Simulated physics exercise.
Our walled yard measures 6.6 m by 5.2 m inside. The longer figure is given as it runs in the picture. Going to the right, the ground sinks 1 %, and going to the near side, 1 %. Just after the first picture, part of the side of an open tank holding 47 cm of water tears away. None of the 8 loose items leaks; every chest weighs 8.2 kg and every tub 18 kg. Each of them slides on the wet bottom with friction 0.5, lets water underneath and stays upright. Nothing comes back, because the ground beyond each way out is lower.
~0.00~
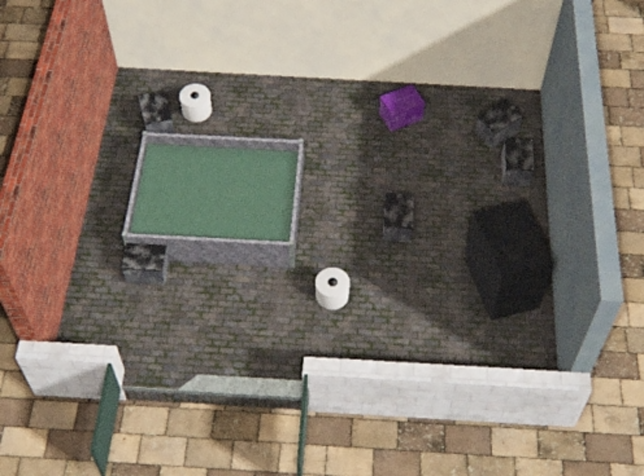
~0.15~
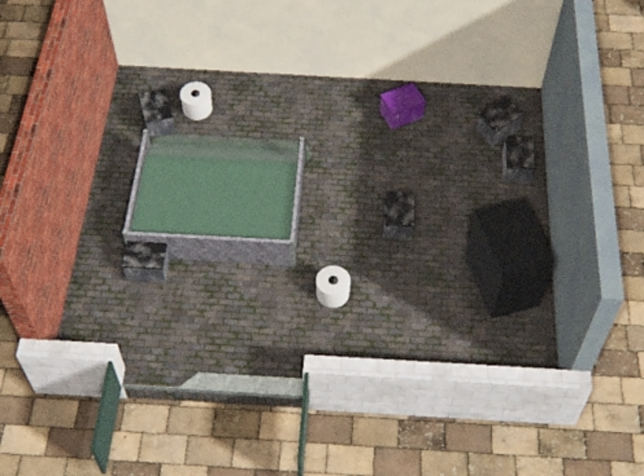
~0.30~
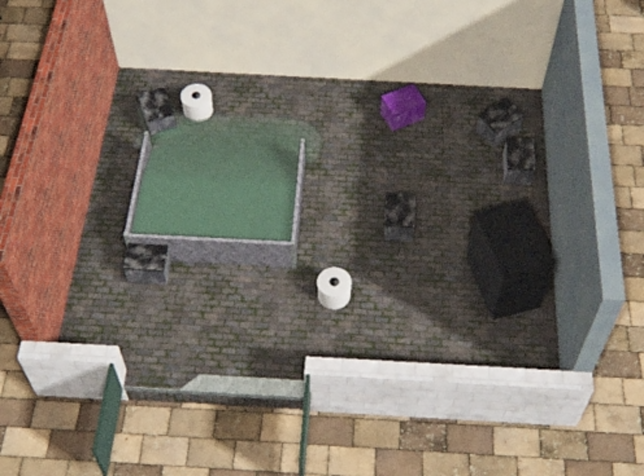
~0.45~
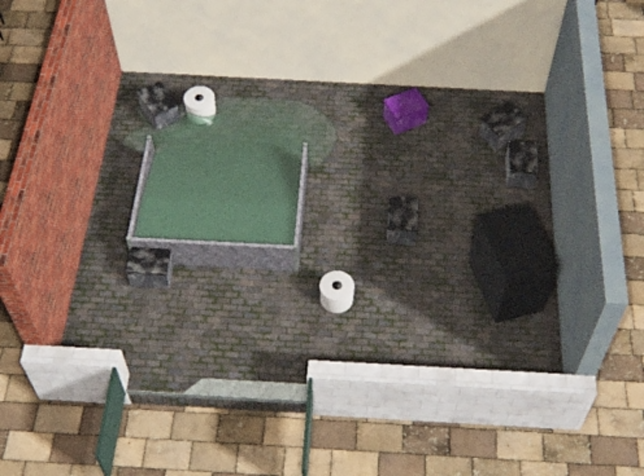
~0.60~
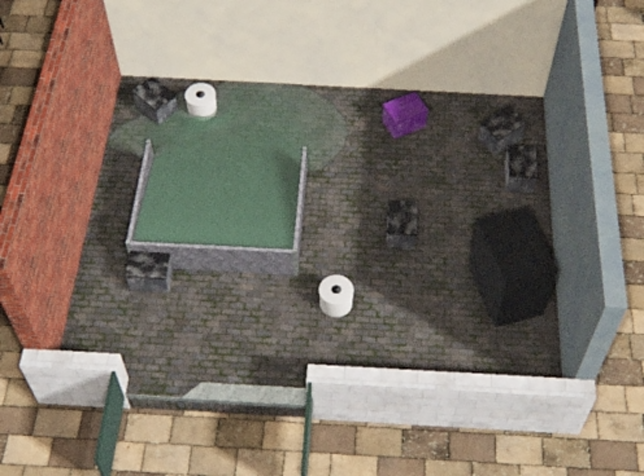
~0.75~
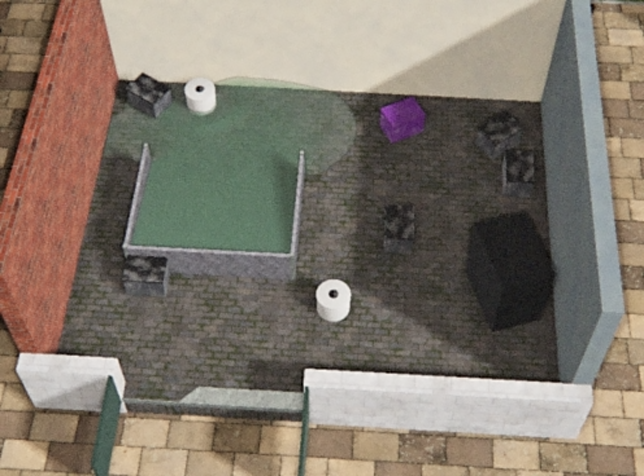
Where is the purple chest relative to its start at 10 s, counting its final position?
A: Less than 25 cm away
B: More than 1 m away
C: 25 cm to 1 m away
(B) More than 1 m away.
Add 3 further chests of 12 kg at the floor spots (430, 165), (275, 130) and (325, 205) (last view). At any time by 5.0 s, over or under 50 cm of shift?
First outside the limit, then outside the limit, then inside the limit.
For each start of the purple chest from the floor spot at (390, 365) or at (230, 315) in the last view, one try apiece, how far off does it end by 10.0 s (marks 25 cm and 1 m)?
Outcomes in order: It is shifted a bit; it sits still.
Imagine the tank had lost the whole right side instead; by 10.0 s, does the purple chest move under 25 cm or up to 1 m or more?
With that failure, the purple chest lands a long way off.
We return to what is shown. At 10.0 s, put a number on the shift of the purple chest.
300 centimetres.
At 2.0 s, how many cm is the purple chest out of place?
Displacement by then near 20 cm.
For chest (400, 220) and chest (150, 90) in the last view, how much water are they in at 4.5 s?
First roughly 2 cm, second roughly 13 cm.
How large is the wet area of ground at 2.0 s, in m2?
Roughly 12.0 m2.
After 2.0 s the purple chest is near (409, 119), 0.2 m from its start, aground; 0 of 8 are out; 2 afloat.
After 4.5 s the purple chest is near (470, 234), 2.4 m from its start, aground; 0 of 8 are out; 3 afloat.
After 7.0 s the purple chest is near (385, 260), 2.7 m from its start, aground; 0 of 8 are out; 2 afloat.
After 10.0 s the purple chest is near (384, 296), 3.2 m from its start, afloat; 1 of 8 are out; 4 afloat.
